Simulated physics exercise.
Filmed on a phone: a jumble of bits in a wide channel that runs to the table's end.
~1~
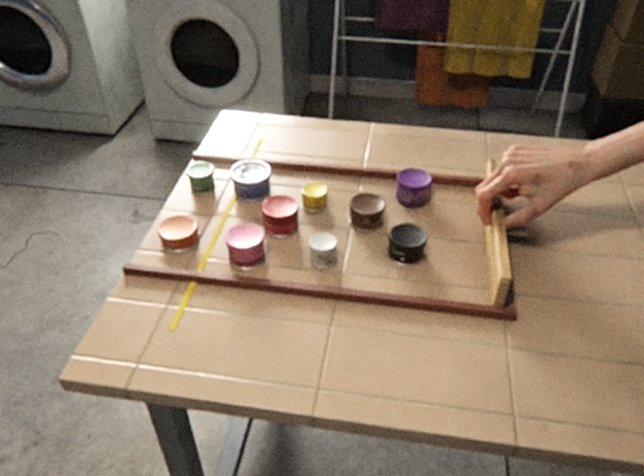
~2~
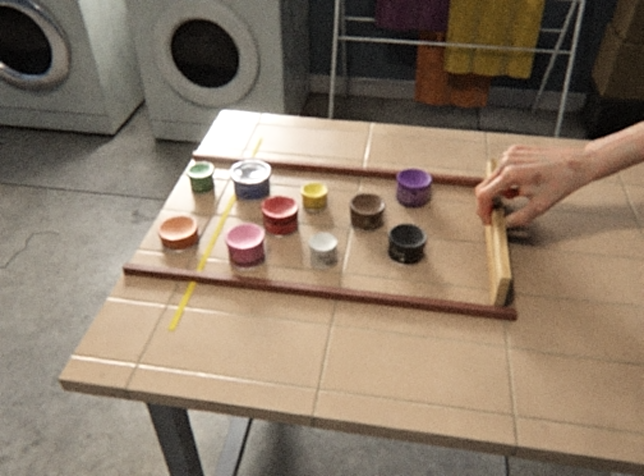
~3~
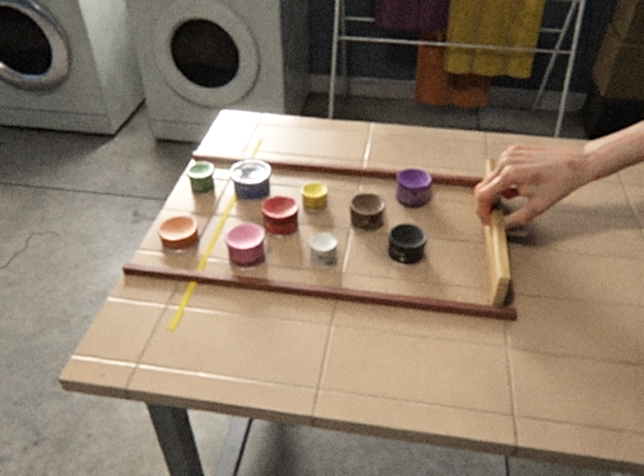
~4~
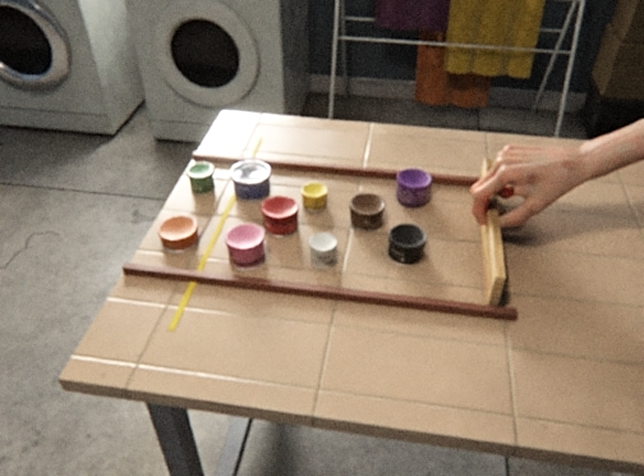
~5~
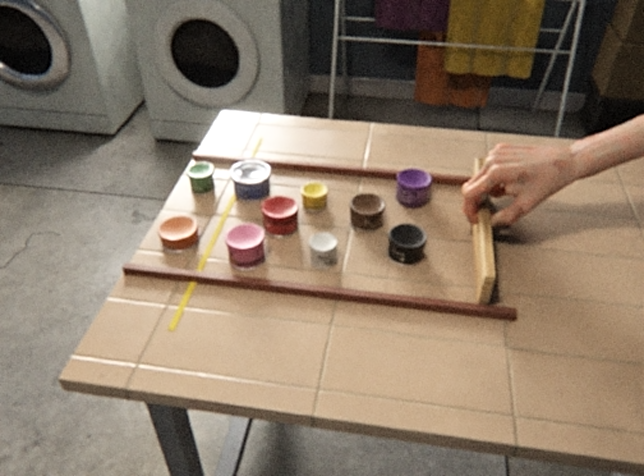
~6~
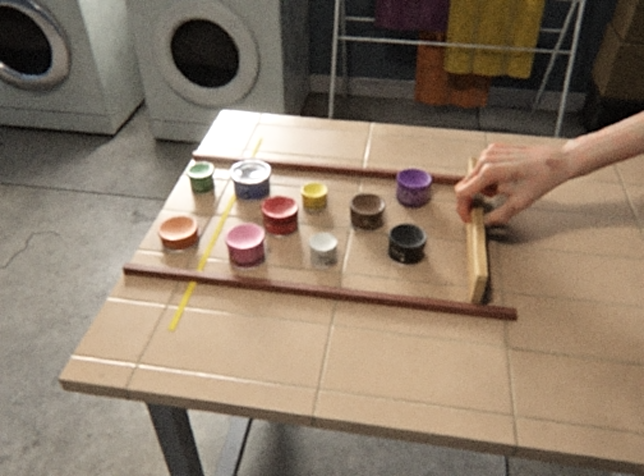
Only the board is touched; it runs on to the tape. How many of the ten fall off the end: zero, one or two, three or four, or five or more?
Here the number that fall off is one or two.
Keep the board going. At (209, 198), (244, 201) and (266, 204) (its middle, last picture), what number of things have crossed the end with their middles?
Past the end: 2, 0 and 0.
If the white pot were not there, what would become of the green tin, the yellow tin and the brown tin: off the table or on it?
The green tin goes over; the yellow tin does not fall; the brown tin survives.
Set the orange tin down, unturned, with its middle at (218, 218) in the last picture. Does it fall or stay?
The orange tin drops off.
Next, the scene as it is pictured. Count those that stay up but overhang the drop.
Overhanging: 1.
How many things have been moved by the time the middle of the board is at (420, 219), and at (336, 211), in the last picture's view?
The counts are 2 and 5.
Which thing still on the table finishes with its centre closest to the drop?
It is the orange tin.
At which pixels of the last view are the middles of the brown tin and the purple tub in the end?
The brown tin stops around (211, 200); the purple tub around (229, 163).
Soon after, none off yet; green tin at rest near (202, 179); orange tin at rest near (179, 234); blue tin at rest near (251, 181).
By the end, the number that fall off is one or two; fallen, green tin.
